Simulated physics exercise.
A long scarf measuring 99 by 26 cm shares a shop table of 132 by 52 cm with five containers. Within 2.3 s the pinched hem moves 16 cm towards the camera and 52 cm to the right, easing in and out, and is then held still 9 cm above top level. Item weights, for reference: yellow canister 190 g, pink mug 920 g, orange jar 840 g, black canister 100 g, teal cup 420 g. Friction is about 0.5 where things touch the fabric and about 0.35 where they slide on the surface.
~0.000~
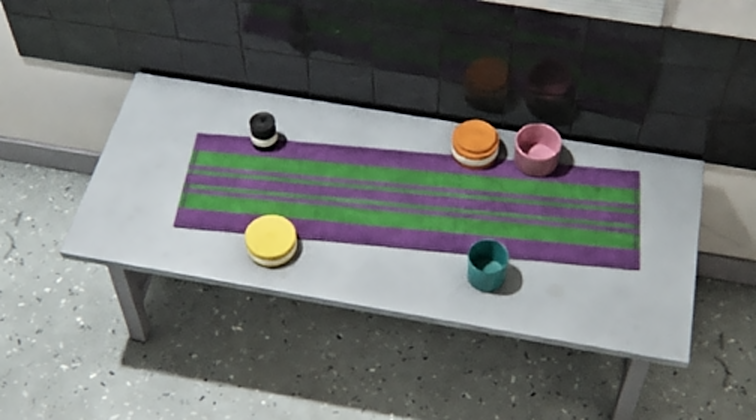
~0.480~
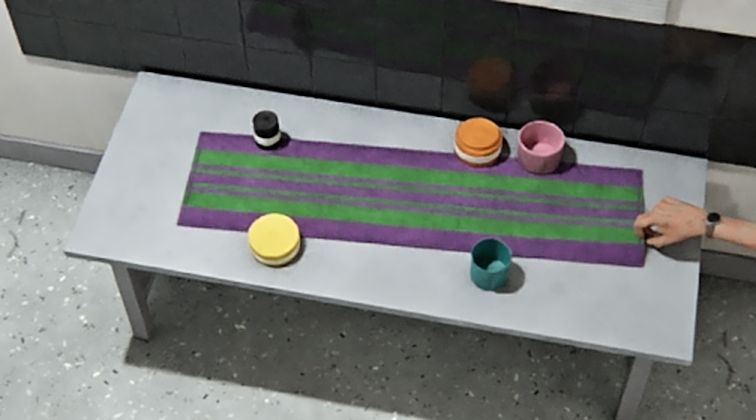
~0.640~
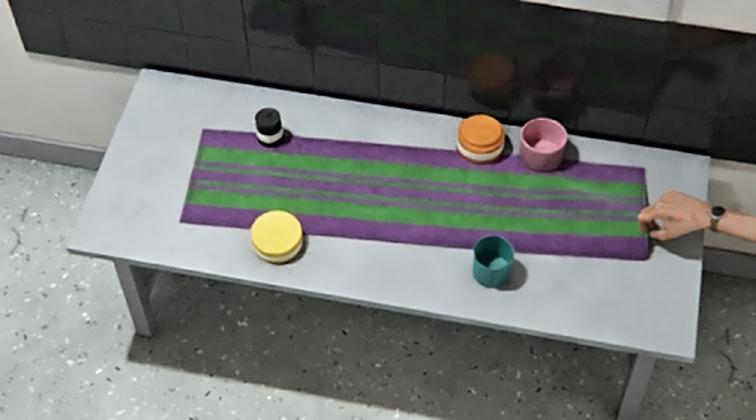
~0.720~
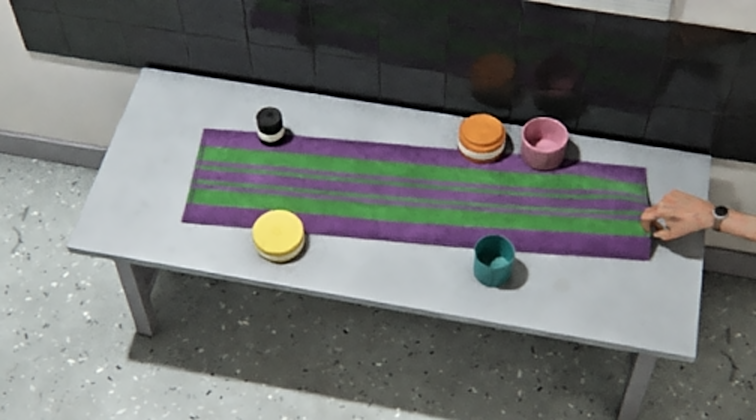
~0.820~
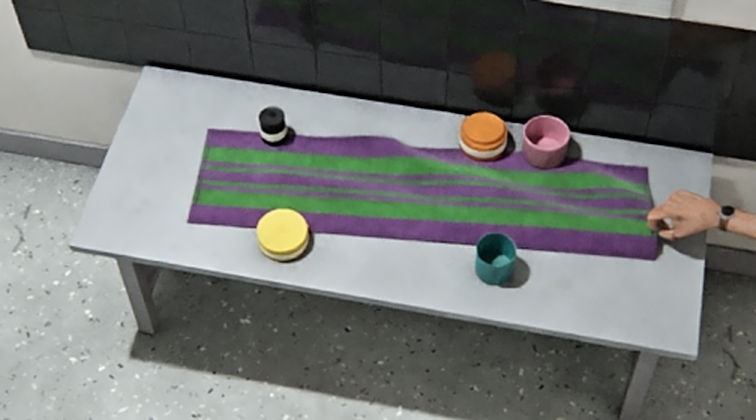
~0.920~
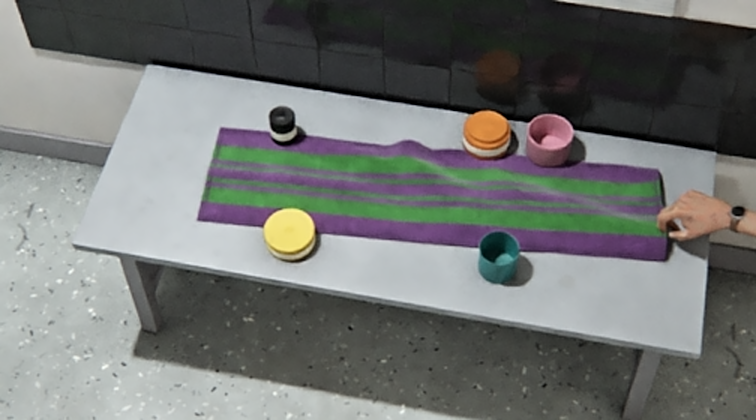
A grey shop table stands on a speckled floor before a dark tiled wall, seen from above at an angle by a camera that barely shifts. On it lies a long purple and green striped scarf, with black and yellow containers left, orange jar, pink mug and teal cup right. A hand pinches the scarf's right end and draws it slightly rightward, raising soft creases.
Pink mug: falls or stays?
Stays.
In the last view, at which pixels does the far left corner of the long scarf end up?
It ends up approximately at (450, 173).
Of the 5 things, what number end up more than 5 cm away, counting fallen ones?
I make it 2.
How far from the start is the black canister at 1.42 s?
Logged shift for the black canister: 15 cm.
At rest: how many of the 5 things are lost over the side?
In total, 0 of the things.
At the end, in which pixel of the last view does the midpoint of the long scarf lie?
Its centre lands at about (668, 270).
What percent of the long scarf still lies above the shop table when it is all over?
Share within the edges: Approx. 60 %.
At 1.4 s, 95 % of the long scarf is still over the top; black canister 15 cm off its start, yellow canister 9 cm off its start.
At 1.9 s, 80 % of the long scarf is still over the top; black canister 33 cm off its start, yellow canister 18 cm off its start.
At 2.4 s, 65 % of the long scarf is still over the top; black canister 49 cm off its start at (488, 162), yellow canister 26 cm off its start at (402, 257).
At 2.9 s, 60 % of the long scarf is still over the top; black canister 55 cm off its start, yellow canister 26 cm off its start.
At 4.5 s, 60 % of the long scarf is still over the top; pink mug 1 cm off its start at (554, 134), black canister 55 cm off its start at (517, 170), yellow canister 26 cm off its start at (402, 257).
